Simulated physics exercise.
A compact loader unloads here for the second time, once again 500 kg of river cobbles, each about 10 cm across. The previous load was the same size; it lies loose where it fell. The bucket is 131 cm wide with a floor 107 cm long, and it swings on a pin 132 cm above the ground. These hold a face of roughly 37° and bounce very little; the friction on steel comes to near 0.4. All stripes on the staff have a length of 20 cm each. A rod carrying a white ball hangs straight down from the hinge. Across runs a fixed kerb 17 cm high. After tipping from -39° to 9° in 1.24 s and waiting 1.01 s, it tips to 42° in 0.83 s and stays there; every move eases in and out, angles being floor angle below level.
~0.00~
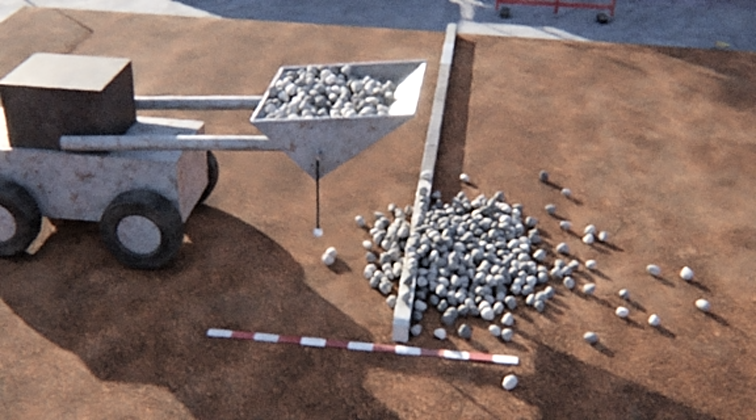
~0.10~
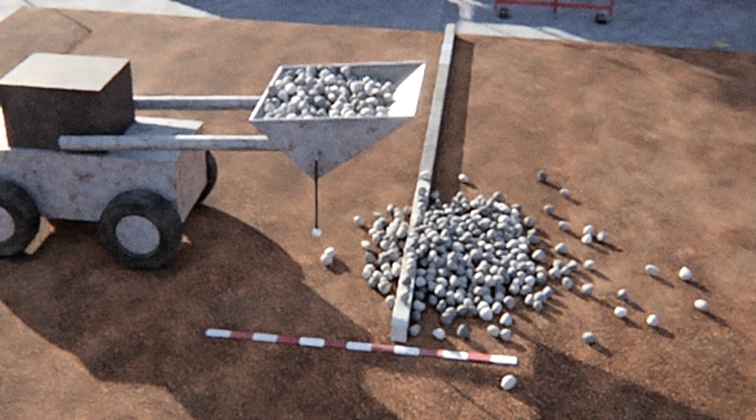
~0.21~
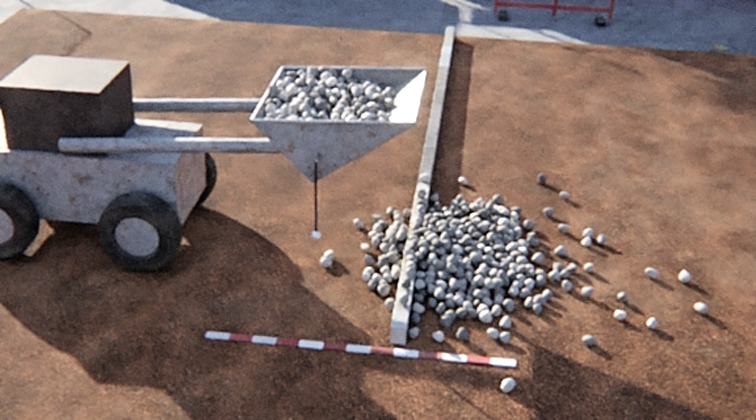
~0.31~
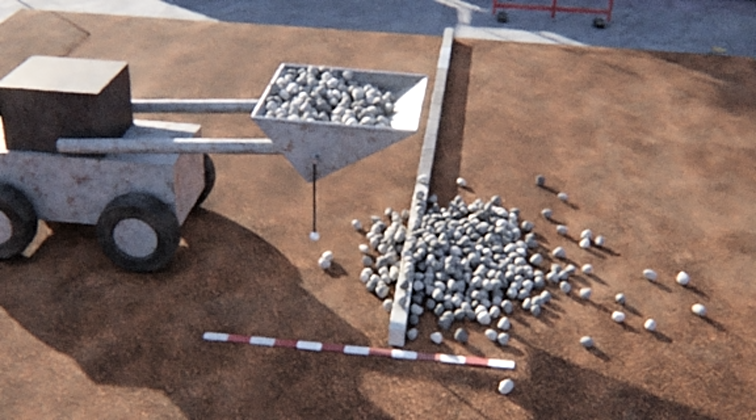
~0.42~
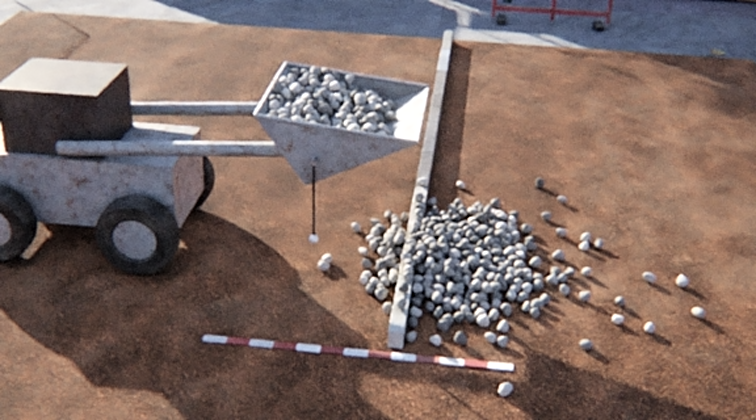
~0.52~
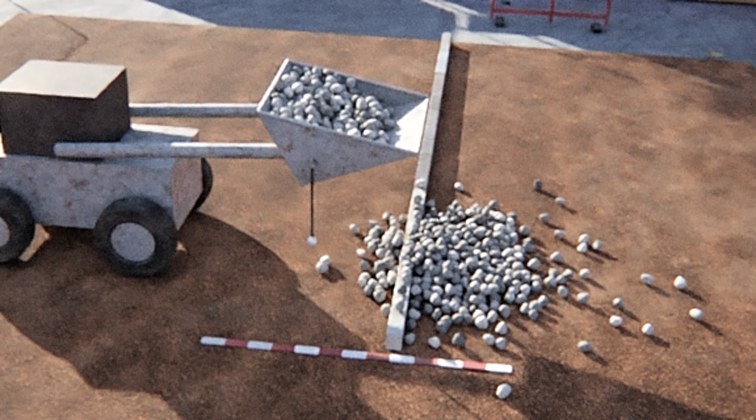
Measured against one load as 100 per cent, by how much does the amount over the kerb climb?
The amount climbs by some 56 per cent of a load.
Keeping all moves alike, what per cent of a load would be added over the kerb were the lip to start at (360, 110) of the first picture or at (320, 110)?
Near 5 per cent from the first place, 0 from the second.
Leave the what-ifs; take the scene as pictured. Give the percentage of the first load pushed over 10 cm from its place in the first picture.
Close to 5 in a hundred of them.
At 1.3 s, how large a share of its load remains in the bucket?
Roughly 100 per cent of its load.
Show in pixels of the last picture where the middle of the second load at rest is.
Around (422, 248).
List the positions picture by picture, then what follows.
The bucket is at -39°, its lip at (414, 115); the top of the load is at (352, 81). The earlier load is highest near (430, 232), 24 cm above ground level, 16 % on this side of the kerb, 84 % over the kerb, in the first picture.
The bucket is at -38°, its lip at (414, 117); the top of the load is at (352, 82); the stones move at 0.1 m/s on average, in the second picture.
Lip at (415, 124), floor tilted -35°, highest stones at (327, 82); the stones move at 0.1 m/s on average, in the third picture.
The bucket is at -31°, its lip at (416, 132); the top of the load is at (317, 84); the stones move at 0.2 m/s on average, in the fourth picture.
Lip at (418, 143), floor tilted -26°, highest stones at (298, 80); the stones move at 0.3 m/s on average, in the fifth picture.
The bucket is at -21°, its lip at (418, 154); the top of the load is at (294, 80); the stones move at 0.3 m/s on average, in the sixth picture.
After 0.9 s the floor is at 2°; in per cent of one load, 100 in the bucket, 16 on this side of the kerb, 84 over the kerb; the foremost stones are at (635, 288).
After 1.3 s the floor is at 9°; in per cent of one load, 100 in the bucket, 16 on this side of the kerb, 84 over the kerb; the foremost stones are at (635, 288).
After 3.5 s the floor is at 42°; in per cent of one load, 2 in the bucket, 66 on this side of the kerb, 132 over the kerb; the foremost stones are at (635, 288).
After 6.4 s the floor is at 42°; in per cent of one load, 0 in the bucket, 61 on this side of the kerb, 139 over the kerb; the foremost stones are at (635, 288). Net gain over the kerb, 56.
